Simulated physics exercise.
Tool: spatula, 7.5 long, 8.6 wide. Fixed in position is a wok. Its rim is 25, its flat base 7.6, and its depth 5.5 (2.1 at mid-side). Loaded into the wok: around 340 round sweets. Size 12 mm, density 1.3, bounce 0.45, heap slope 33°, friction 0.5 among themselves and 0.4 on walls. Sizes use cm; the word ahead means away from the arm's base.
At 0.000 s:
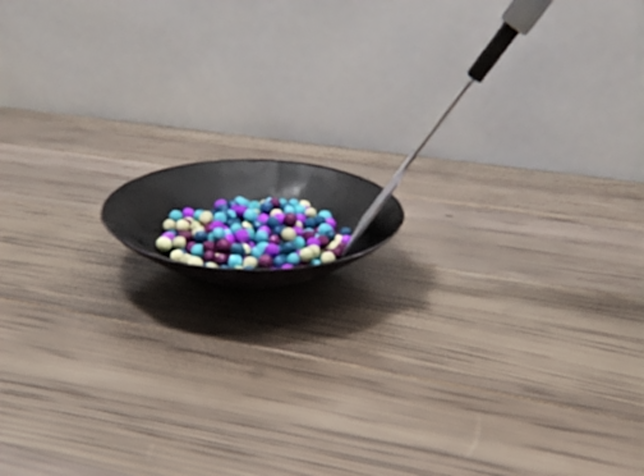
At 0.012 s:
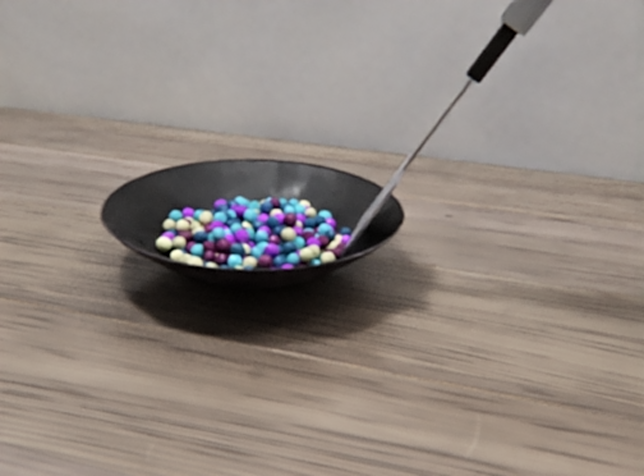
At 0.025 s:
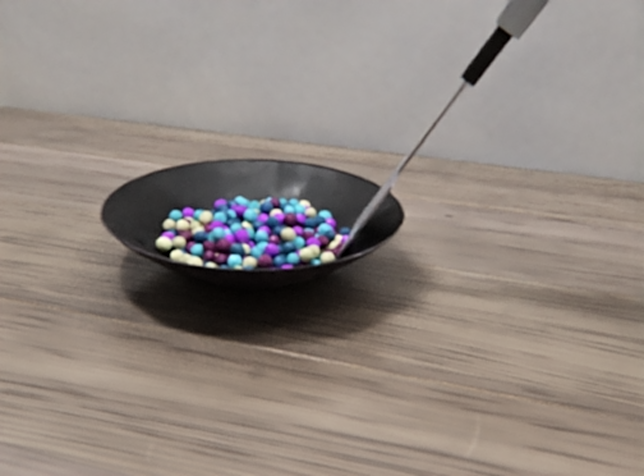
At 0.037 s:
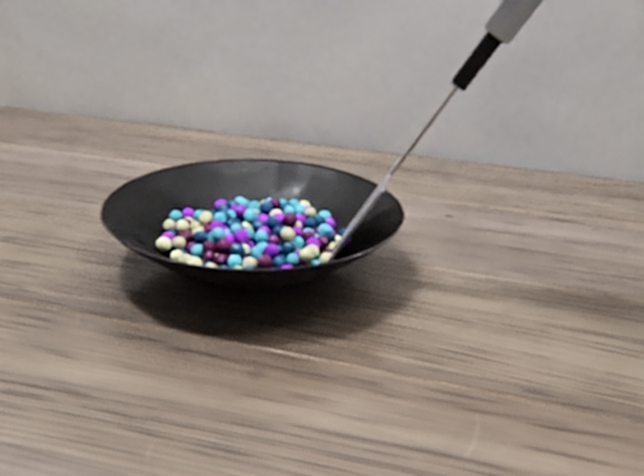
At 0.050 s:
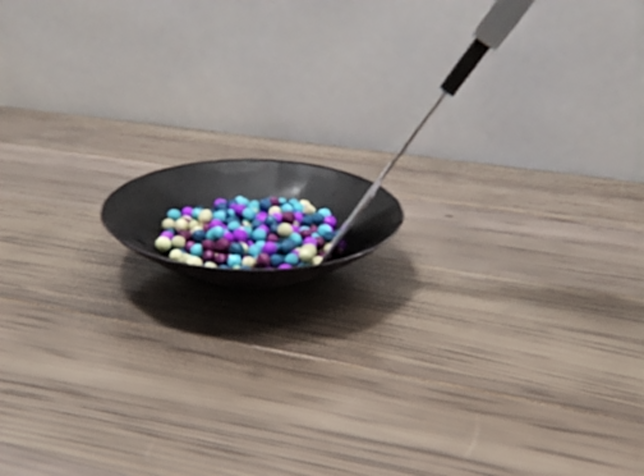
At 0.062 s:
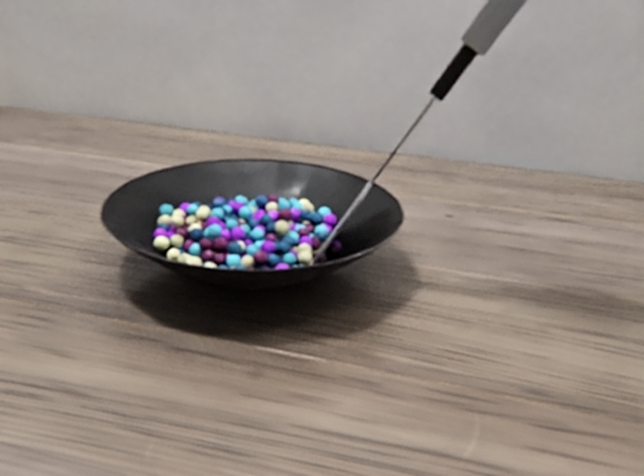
The clip opens on a black wok of small round sweets in purple, blue, cream and maroon on a wooden surface, a slanted spatula resting inside its right edge. The spatula then slides slowly leftward into the sweets, and the heap shifts slightly to the left.
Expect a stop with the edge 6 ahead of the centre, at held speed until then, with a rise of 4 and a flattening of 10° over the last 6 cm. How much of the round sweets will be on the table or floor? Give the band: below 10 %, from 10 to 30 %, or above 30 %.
From 10 to 30 %.
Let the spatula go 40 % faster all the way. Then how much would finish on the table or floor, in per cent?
The share on the table or floor would be about 30 percent.
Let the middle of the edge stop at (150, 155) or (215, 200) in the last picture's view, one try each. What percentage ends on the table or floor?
I'd say roughly 45 per cent, then roughly 0 per cent.
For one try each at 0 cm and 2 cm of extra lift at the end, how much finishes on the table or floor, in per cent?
I'd put it near 25 in a hundred, then near 15 in a hundred.
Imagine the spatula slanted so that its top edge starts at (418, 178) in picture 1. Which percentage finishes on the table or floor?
Some 10 per cent.
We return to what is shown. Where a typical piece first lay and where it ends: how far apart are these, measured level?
I'd put it at close to 6 centimetres.
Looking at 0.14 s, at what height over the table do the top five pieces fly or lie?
Somewhere near 5 cm, I'd say.
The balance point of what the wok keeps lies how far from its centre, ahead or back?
Ahead, by around 4.0 cm.
By 0.14 s, sloping 60°, highest piece 6 above the table; 338 in the wok.
By 0.21 s, sloping 56°, highest piece 7 above the table; 335 in the wok, 3 on the blade or in flight.
By 0.44 s, sloping 50°, highest piece 7 above the table; 285 in the wok, 44 on the table or floor, 9 on the blade or in flight.
By 1.50 s, sloping 50°, highest piece 6 above the table; 284 in the wok, 54 on the table or floor.
Final count, 284 in the wok, 54 on the table or floor. That is 16 % on the table or floor.
